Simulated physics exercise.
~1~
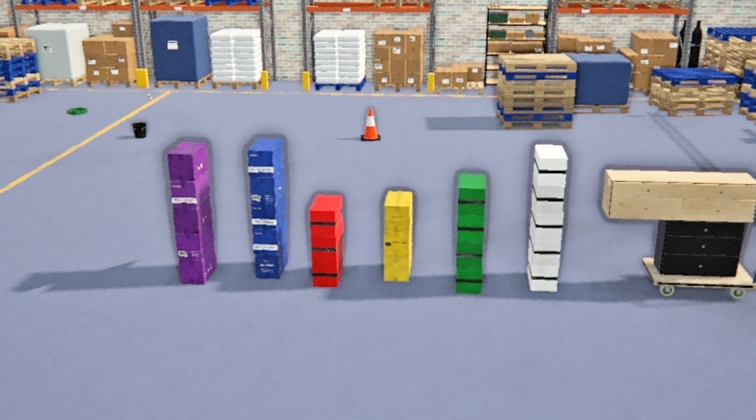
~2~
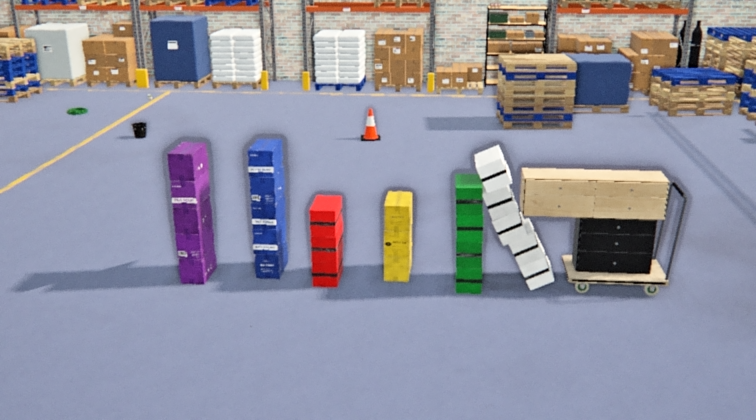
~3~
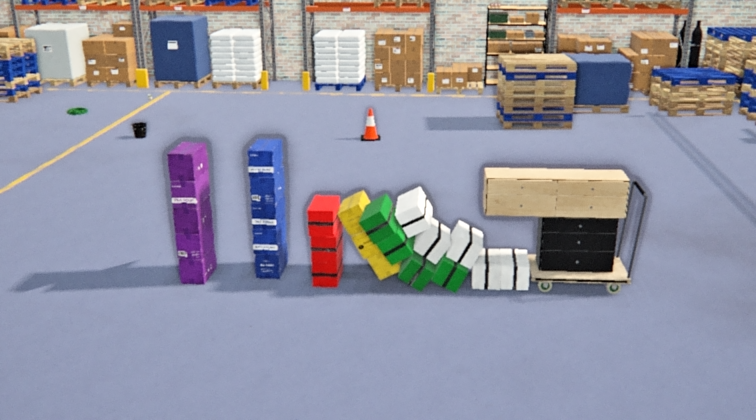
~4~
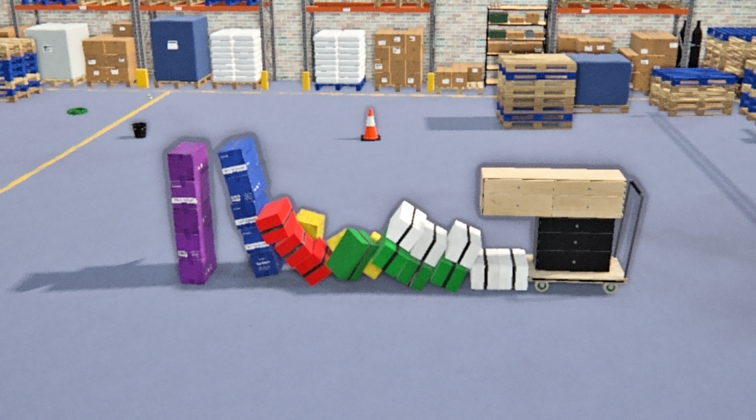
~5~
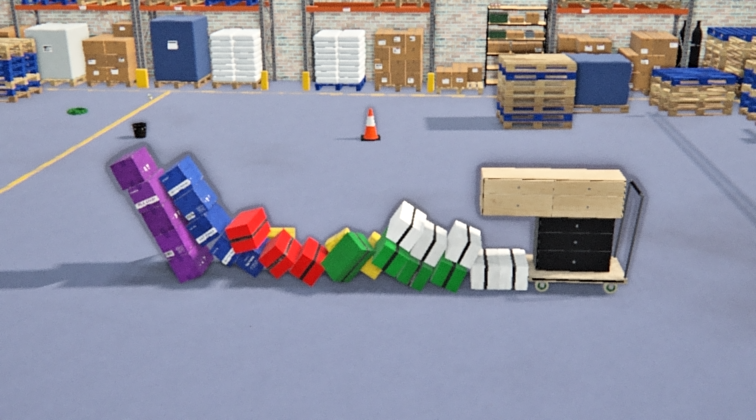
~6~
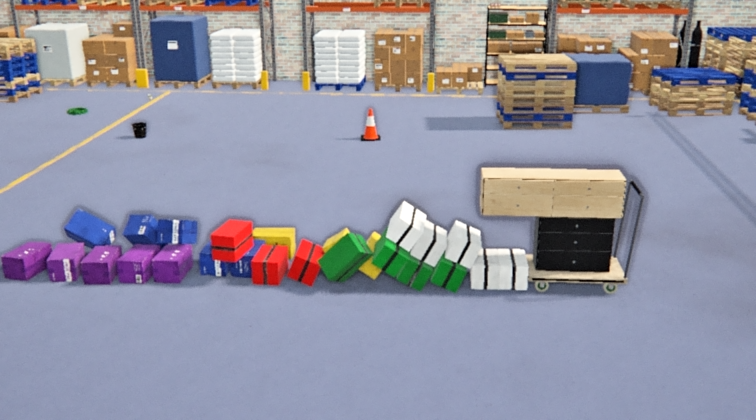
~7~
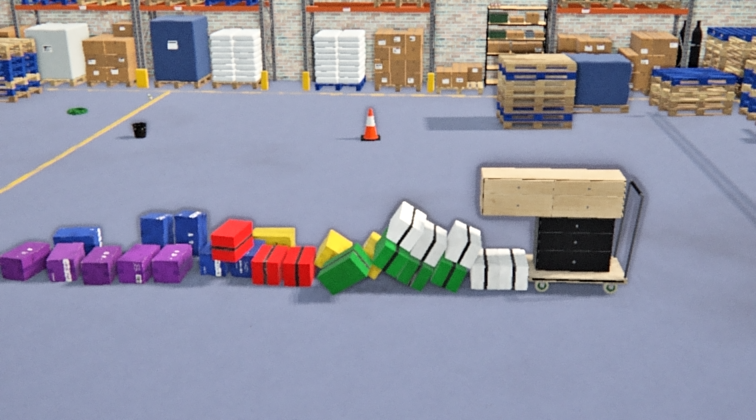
Trolley with jutting wooden case rolling left into white carton stack, toppling green, yellow, red, blue and purple stacks into a strewn row.
